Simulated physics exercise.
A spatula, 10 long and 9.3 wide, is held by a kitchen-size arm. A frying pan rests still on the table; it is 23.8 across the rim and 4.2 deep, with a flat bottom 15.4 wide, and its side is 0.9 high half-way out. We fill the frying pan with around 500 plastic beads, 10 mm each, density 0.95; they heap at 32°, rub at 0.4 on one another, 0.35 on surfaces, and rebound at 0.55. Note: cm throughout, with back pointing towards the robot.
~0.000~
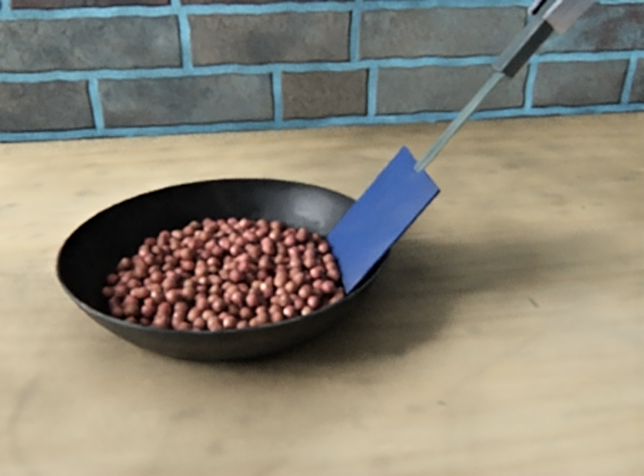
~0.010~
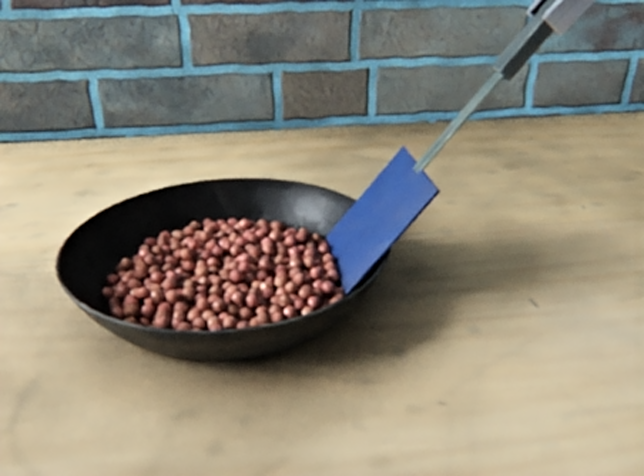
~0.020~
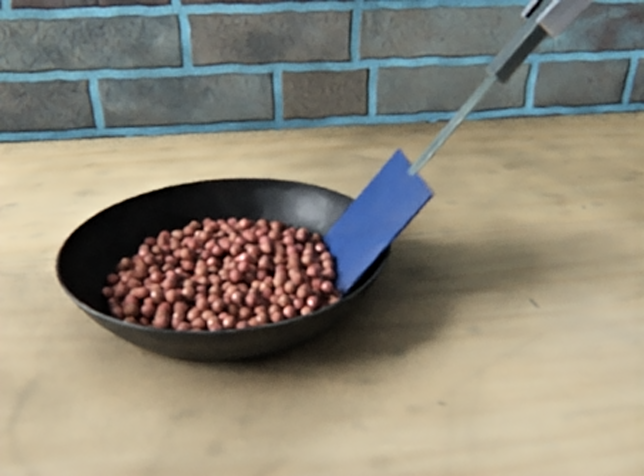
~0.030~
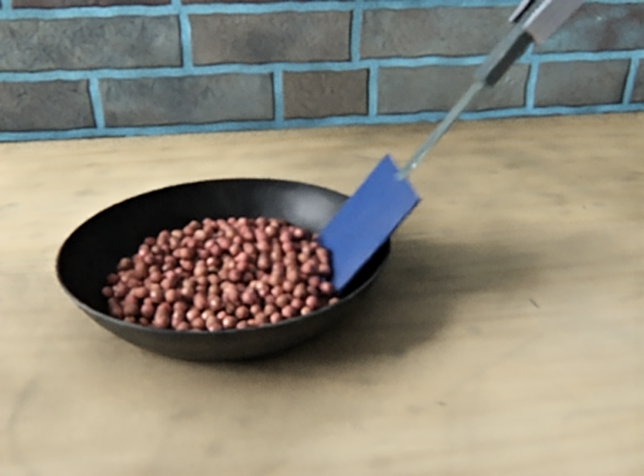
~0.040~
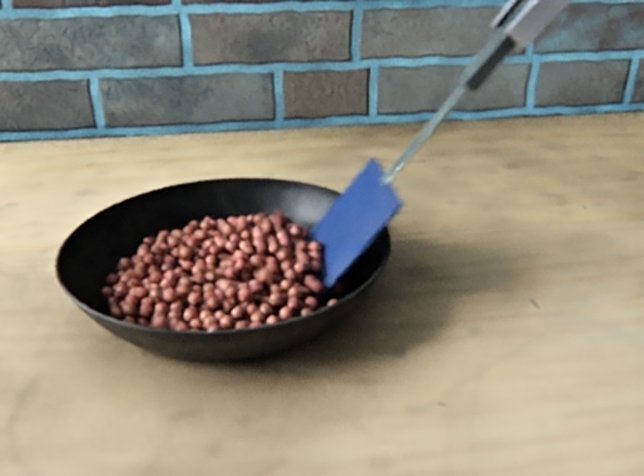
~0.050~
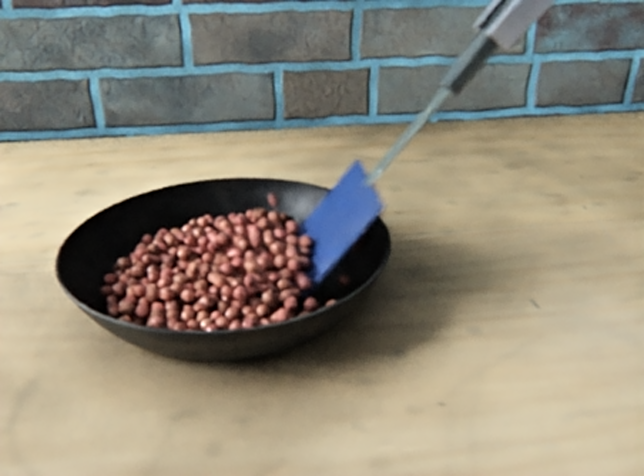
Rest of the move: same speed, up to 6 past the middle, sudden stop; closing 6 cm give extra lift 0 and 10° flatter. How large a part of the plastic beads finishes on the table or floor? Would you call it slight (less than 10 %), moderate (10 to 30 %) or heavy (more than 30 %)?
I would call it moderate, 10 to 30 %.
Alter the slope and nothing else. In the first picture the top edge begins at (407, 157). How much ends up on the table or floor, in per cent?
Some 15 per cent.
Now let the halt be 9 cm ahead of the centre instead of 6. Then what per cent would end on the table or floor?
Then around 45 per cent.
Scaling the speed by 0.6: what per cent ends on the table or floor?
Something close to 0 per cent ends up on the table or floor.
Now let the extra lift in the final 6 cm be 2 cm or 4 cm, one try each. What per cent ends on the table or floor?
I'd say close to 20 percent for the first and close to 20 percent for the second.
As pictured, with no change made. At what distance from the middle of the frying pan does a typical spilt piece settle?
20 cm.
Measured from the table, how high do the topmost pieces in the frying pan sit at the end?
Some 5.5 cm above the table.
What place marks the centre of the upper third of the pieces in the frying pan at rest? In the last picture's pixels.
You'll find it at about (114, 260).
After 0.07 s, sloping 51°, highest piece 6 above the table; 504 in the frying pan.
After 0.10 s, sloping 48°, highest piece 8 above the table; 503 in the frying pan, 1 on the blade or in flight.
After 0.31 s, sloping 41°, highest piece 5 above the table; 435 in the frying pan, 55 on the table or floor, 14 on the blade or in flight.
After 1.36 s, sloping 41°, highest piece 5 above the table; 434 in the frying pan, 70 on the table or floor.
At rest, 434 in the frying pan, 70 on the table or floor. That is 14 % on the table or floor.
